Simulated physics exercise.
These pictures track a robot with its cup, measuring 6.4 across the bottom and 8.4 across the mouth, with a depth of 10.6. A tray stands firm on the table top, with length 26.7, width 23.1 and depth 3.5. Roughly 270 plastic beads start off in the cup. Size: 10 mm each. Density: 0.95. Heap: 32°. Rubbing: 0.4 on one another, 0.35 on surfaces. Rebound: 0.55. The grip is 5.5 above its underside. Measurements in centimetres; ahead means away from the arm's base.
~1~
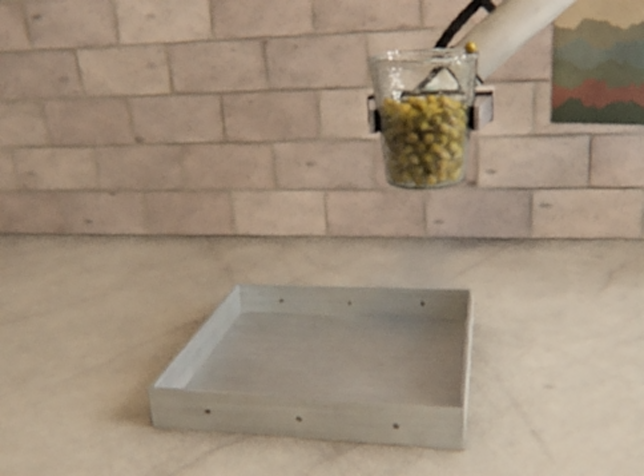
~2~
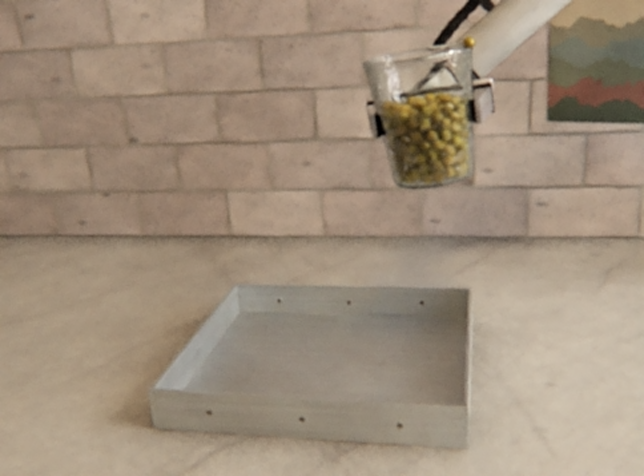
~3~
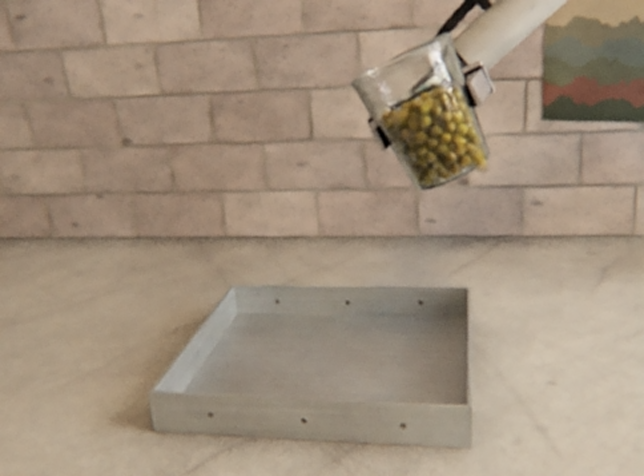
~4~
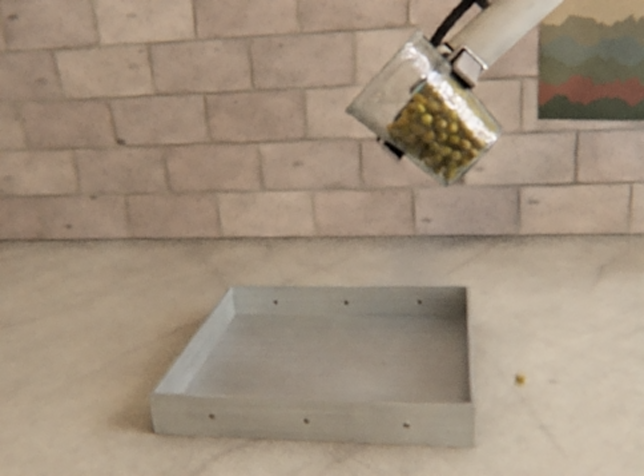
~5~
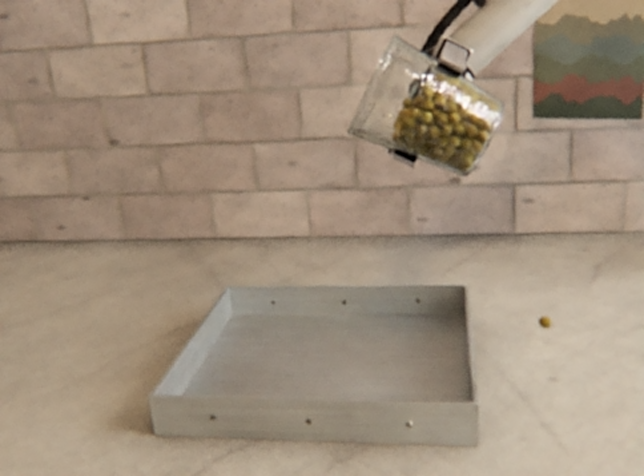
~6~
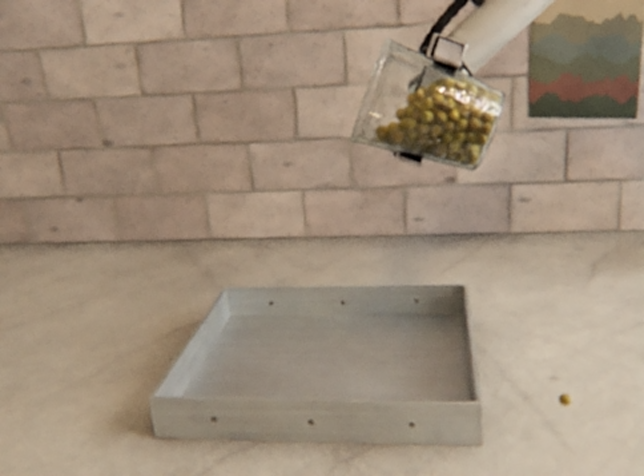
A robot arm tilts a clear cup of green beads leftward above a gray tray.
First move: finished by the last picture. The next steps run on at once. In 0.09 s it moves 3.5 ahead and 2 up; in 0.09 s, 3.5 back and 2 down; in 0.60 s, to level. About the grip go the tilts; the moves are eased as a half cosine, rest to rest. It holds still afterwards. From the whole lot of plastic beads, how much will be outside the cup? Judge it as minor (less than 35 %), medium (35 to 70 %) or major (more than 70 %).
Medium, 35 to 70 %.
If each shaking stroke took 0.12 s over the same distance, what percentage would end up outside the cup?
It would be some 30 %.
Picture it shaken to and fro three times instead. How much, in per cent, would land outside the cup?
About 70 %.
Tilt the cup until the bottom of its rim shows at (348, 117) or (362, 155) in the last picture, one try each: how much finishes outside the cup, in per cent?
I'd put them at some 30 and 90 in a hundred.
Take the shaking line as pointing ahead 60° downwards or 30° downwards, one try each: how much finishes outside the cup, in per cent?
Estimates, in order: 5 % then 15 %.
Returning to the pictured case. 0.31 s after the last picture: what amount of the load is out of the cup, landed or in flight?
Share gone by then: Close to 60 %.
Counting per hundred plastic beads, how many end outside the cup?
Some 60 per cent.
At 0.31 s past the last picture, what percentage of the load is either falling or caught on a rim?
Some 38 percent.
Then, 0.31 s after the last picture, tilted 60° forward, highest piece 26 above the table; 111 in the cup, 55 in the tray, 1 on the table or floor, 103 in flight or on a rim.
Then, 0.62 s after the last picture, tilted 11° forward, highest piece 28 above the table; 153 in the tray, 110 in the cup, 6 on the table or floor, 1 in flight or on a rim.
Then, 0.98 s after the last picture, level, highest piece 25 above the table; 154 in the tray, 110 in the cup, 6 on the table or floor.
Then, 2.03 s after the last picture, level, highest piece 25 above the table; 154 in the tray, 110 in the cup, 6 on the table or floor.
Final count, 154 in the tray, 110 in the cup, 6 on the table or floor. That is 59 % outside the cup.
